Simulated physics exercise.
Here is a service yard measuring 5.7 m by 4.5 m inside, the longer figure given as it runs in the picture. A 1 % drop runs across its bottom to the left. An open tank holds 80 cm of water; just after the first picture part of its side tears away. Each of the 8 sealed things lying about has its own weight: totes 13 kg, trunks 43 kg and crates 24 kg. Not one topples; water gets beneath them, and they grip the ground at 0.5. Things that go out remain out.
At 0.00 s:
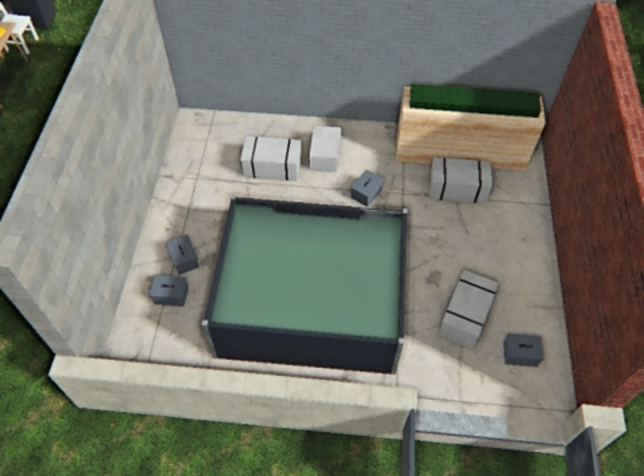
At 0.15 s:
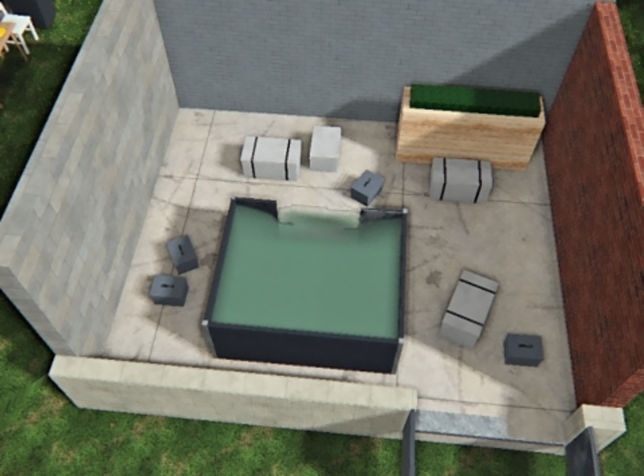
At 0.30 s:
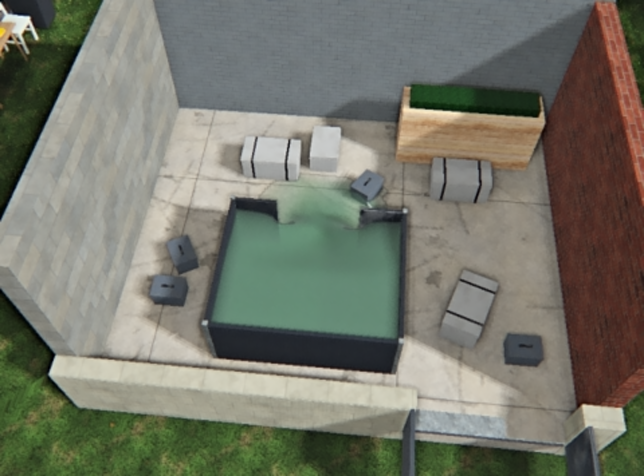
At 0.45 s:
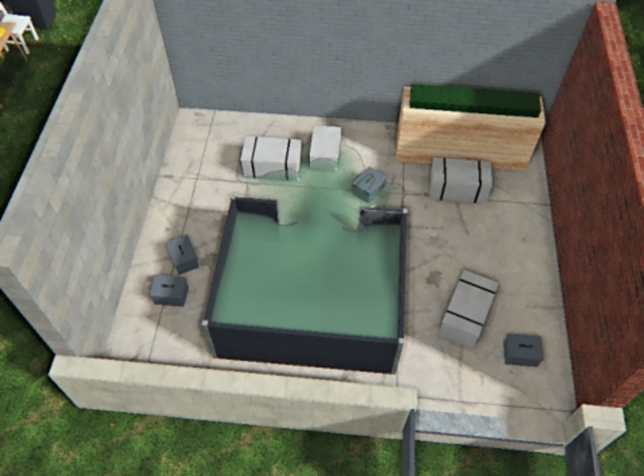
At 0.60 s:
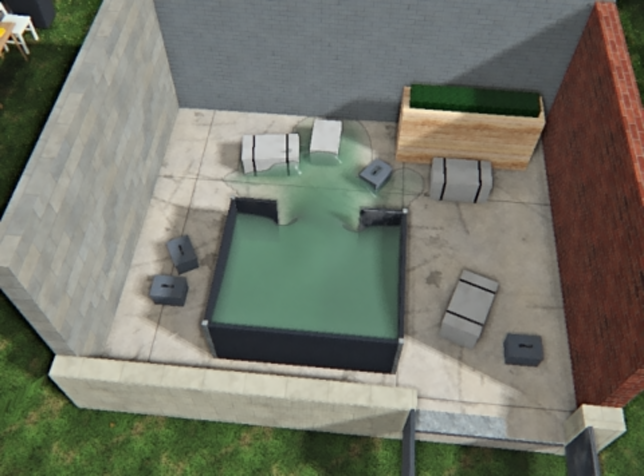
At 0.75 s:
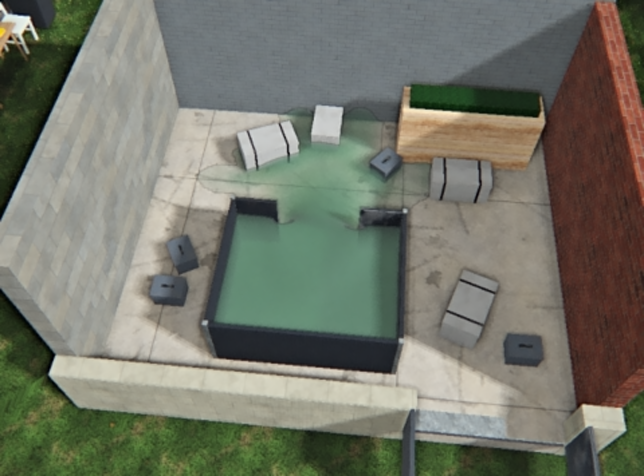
At first, a dark open tank of green water stands in a walled yard among scattered pale and dark boxes. Then part of its far side opens and water pours through, spreading over the paving toward the back wall, where two pale boxes and a small dark one shift a short way.
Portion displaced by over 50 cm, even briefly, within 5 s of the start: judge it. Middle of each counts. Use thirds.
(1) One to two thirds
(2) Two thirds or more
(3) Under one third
The answer is 2.
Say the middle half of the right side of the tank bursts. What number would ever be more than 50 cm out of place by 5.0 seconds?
In that case the number is 2.
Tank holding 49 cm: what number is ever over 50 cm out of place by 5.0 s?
I count 4 of them in that case.
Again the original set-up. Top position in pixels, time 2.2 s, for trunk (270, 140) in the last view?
Look about (195, 109).
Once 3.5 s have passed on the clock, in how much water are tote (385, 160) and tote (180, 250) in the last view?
11 and 10 cm.
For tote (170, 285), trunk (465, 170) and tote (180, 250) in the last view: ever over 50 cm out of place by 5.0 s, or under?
In order: Farther, not as far and farther.
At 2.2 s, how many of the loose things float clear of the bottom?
The number is 3.
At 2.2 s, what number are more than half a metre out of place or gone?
3.
After 1.1 s 2 of 8 are over 50 cm from their spots; 1 afloat.
After 2.2 s 3 of 8 are over 50 cm from their spots; 3 afloat.
After 3.5 s 4 of 8 are over 50 cm from their spots; 1 afloat.
After 5.0 s 6 of 8 are over 50 cm from their spots, and 6 have been at some point; 4 afloat.
